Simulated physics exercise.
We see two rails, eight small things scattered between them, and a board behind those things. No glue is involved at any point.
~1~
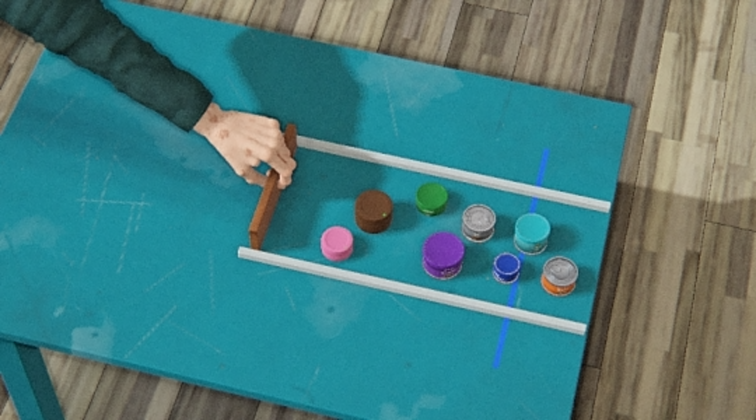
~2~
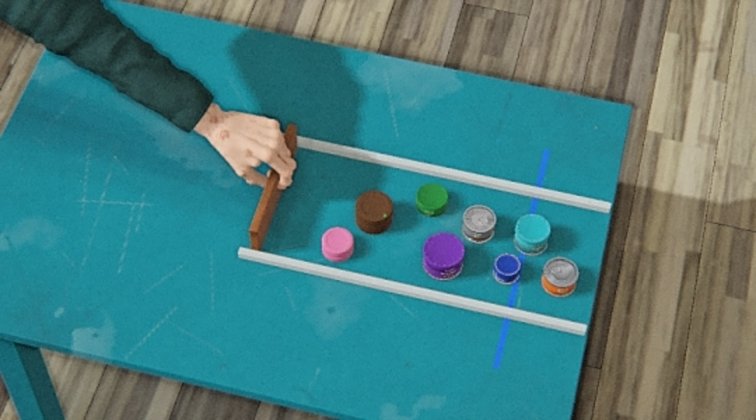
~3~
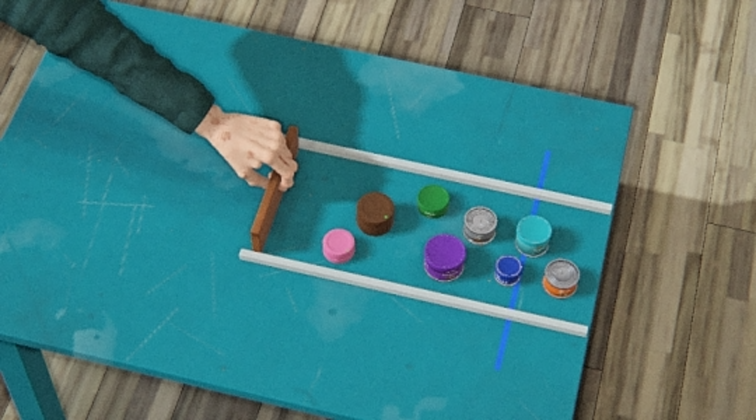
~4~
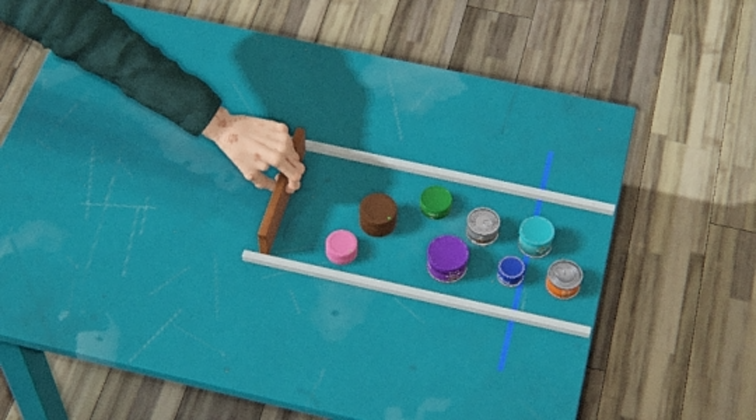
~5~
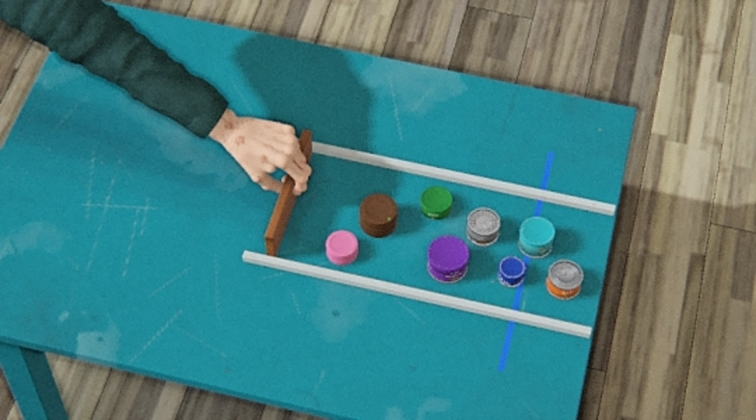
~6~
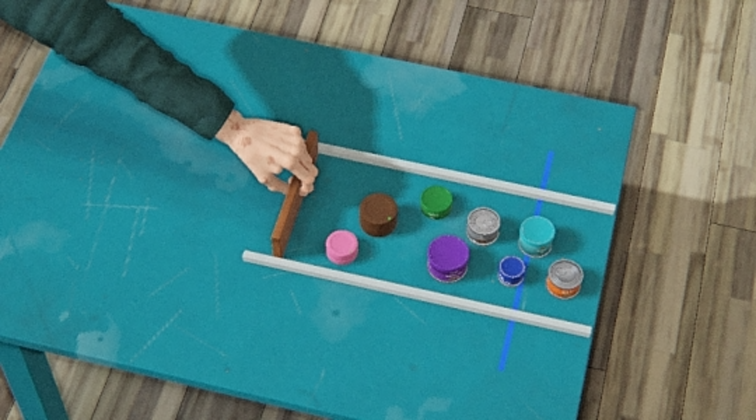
A hand in a dark green sleeve slid a wooden board slightly to the right between two white rails on a teal table, while the eight small colourful pots ahead of it stayed practically still.
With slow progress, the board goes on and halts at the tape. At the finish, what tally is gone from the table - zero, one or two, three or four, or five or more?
The tally gone is one or two.
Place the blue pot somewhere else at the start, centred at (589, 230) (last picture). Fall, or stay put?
Placed like that, the blue pot is fine.
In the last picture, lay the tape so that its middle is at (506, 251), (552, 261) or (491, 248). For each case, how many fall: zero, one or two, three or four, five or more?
So, taking them in turn, I'd give either one or two; three to four; not one.
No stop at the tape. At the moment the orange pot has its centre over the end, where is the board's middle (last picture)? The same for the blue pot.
I'd put it close to (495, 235), and close to (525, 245) for the other one.
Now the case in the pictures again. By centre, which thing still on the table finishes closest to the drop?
It's the blue pot that ends nearest.
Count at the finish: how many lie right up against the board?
That makes 3.
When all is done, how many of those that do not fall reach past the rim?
Looks like 2 of them.
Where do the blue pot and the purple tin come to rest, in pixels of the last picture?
About (603, 287), and the other about (570, 279).
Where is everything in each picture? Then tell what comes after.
In the first frame, orange pot (559, 277); turquoise tin (532, 234); blue pot (506, 269); board (274, 187); tape (522, 253).
In the second frame, turquoise tin (532, 235); pink lid (338, 245).
In the third frame, blue pot (508, 271); green tub (433, 202).
In the fourth frame, orange pot (564, 280); brown lid (378, 215).
In the fifth frame, turquoise tin (537, 238); purple tin (448, 260).
In the sixth frame, orange pot (565, 279); turquoise tin (537, 237); blue pot (511, 271); board (296, 194); tape (527, 255).
Soon after, none off yet; orange pot at rest near (565, 279); turquoise tin at rest near (537, 237); blue pot at rest near (511, 271).
Then, none off yet; orange pot at rest near (565, 279); turquoise tin at rest near (537, 237); blue pot moved a little near (524, 273).
By the end, the number that fall off is one or two; fallen, orange pot.
